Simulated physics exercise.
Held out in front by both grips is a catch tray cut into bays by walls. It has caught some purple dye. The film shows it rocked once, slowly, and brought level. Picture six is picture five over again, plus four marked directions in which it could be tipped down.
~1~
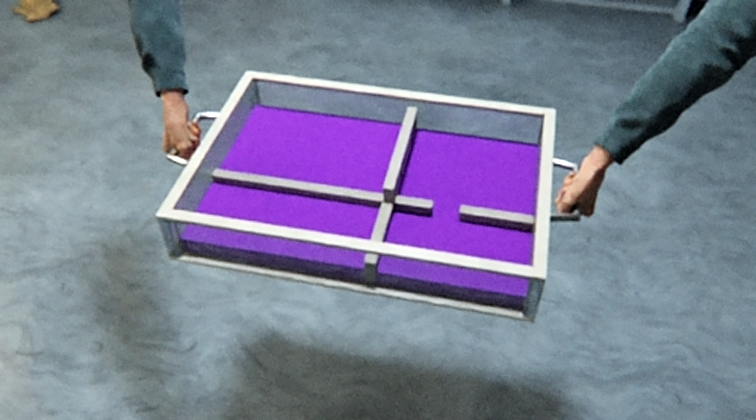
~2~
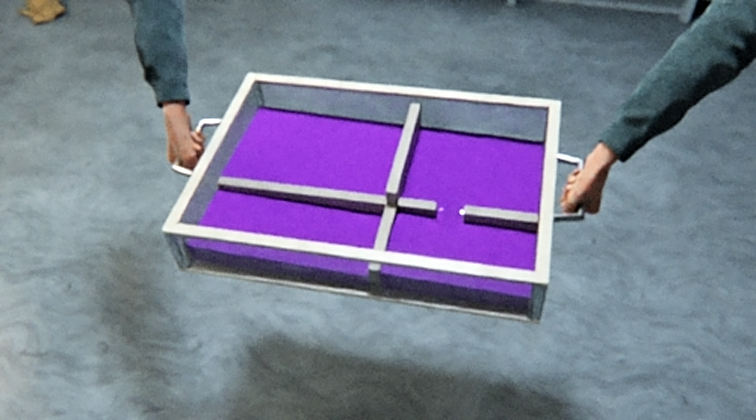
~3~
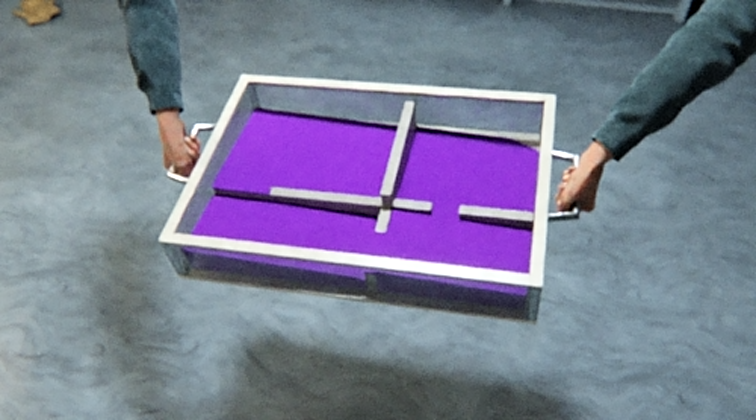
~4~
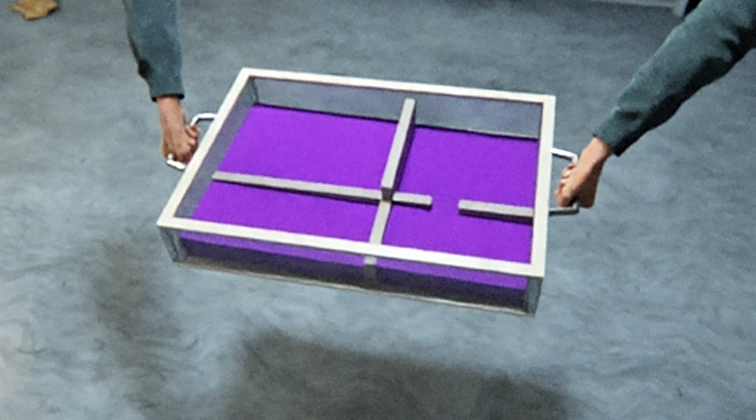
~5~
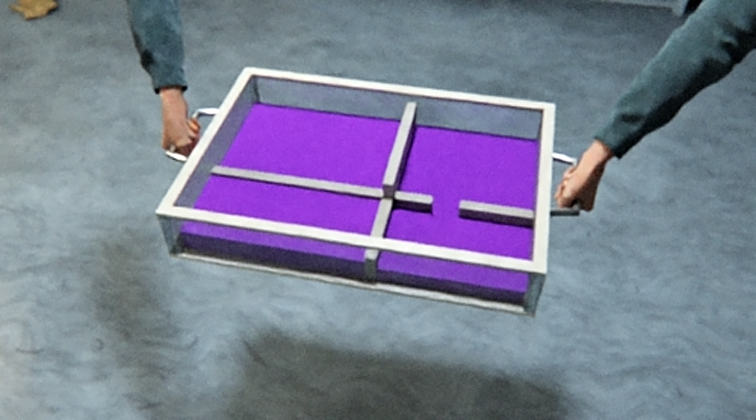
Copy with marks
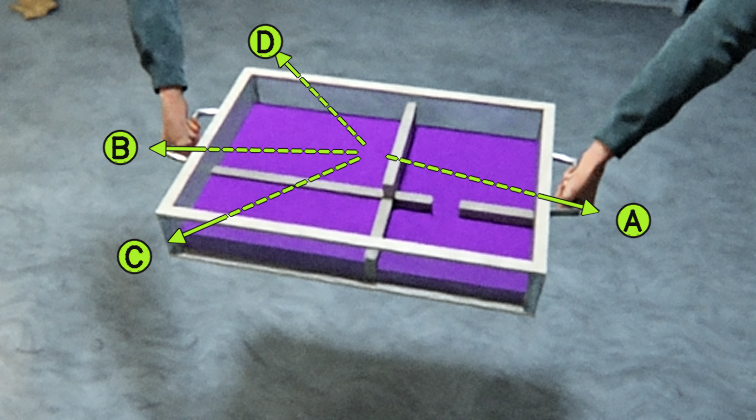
In the video, two hands hold a clear-sided, divided tray of purple liquid by its handles, tilting it slightly toward the front left so liquid runs over some inner dividers, then bringing it back level.
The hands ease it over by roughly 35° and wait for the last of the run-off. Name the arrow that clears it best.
Arrow C.
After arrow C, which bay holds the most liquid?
That is the front left bay.
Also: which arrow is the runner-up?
D it is.
On the marked copy, A ends at (593, 209); B ends at (155, 148); C ends at (173, 239); D ends at (278, 55).
For arrow A, about 37 % stays in the tray, the largest part in the front right bay.
For arrow B, about 35 % stays in the tray, the largest part in the front left bay.
For arrow C, about 15 % stays in the tray, the largest part in the front left bay.
For arrow D, about 22 % stays in the tray, the largest part in the back left bay.
